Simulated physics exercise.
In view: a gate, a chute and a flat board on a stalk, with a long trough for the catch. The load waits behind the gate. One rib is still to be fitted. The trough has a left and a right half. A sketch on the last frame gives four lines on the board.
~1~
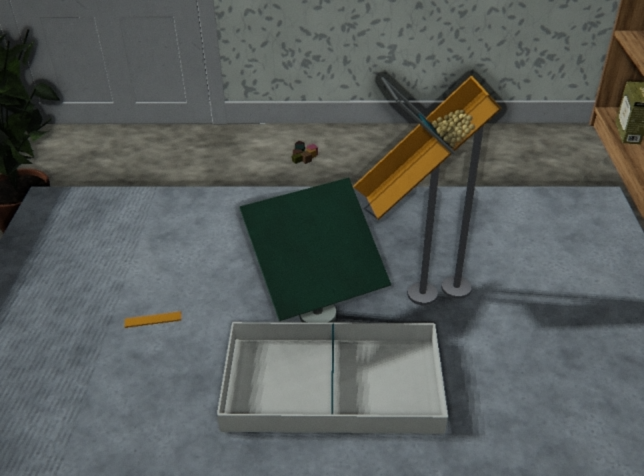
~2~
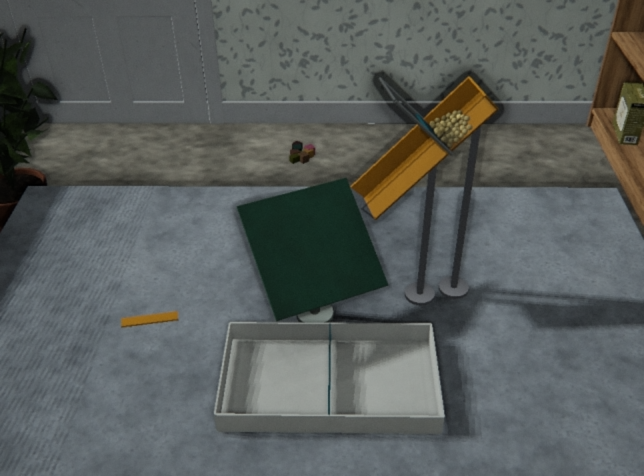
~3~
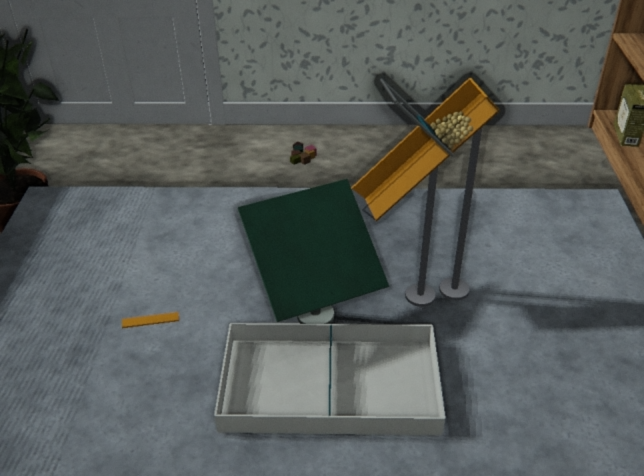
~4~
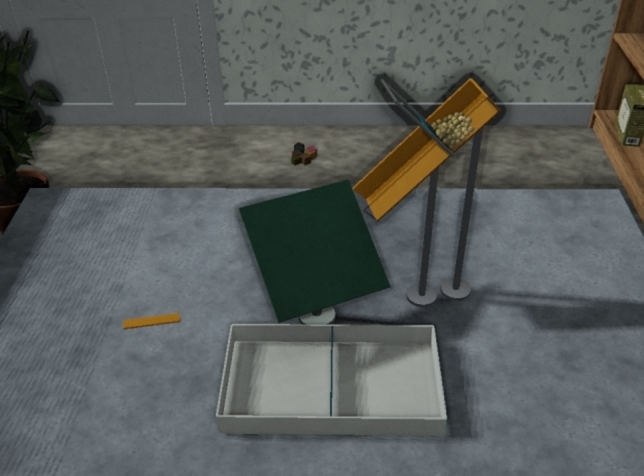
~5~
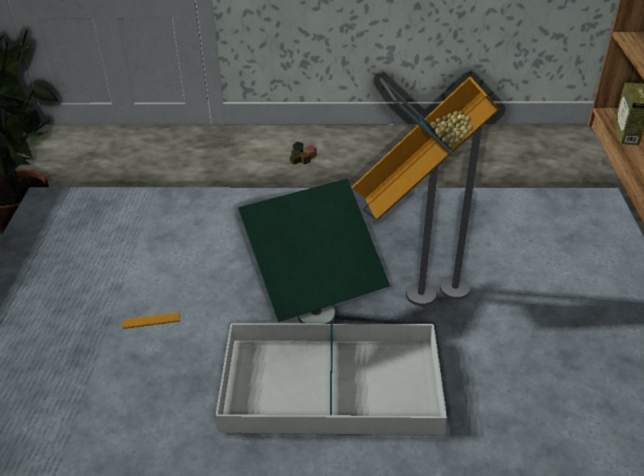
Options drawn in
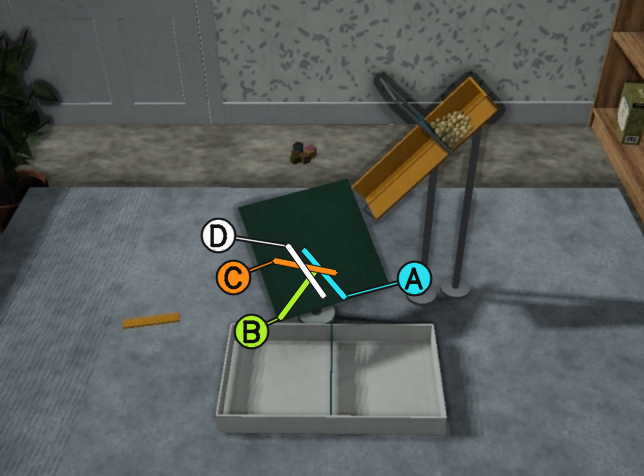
Nothing in the scene moves apart from a faint shift of the whole view. Pale beans stay bunched behind the shut gate in the sloping orange chute, at upper right. The tilted dark green board stands below the chute's lip, behind an empty, light-coloured trough split into left and right halves.
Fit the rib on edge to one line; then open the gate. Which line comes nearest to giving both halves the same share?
Line B.
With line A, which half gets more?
Right.
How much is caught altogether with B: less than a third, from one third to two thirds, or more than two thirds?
It is more than two thirds.
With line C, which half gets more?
More lands on the right.
On the marked copy, line A from (304, 250) to (344, 296); line B from (315, 270) to (280, 317); line C from (275, 260) to (334, 272); line D from (288, 246) to (323, 295).
If A is chosen, of what is caught, a small part in the left half, nearly all in the right.
If B is chosen, of what is caught, about two thirds in the left half, about a third in the right.
If C is chosen, of what is caught, a small part in the left half, nearly all in the right.
If D is chosen, of what is caught, a small part in the left half, most in the right.
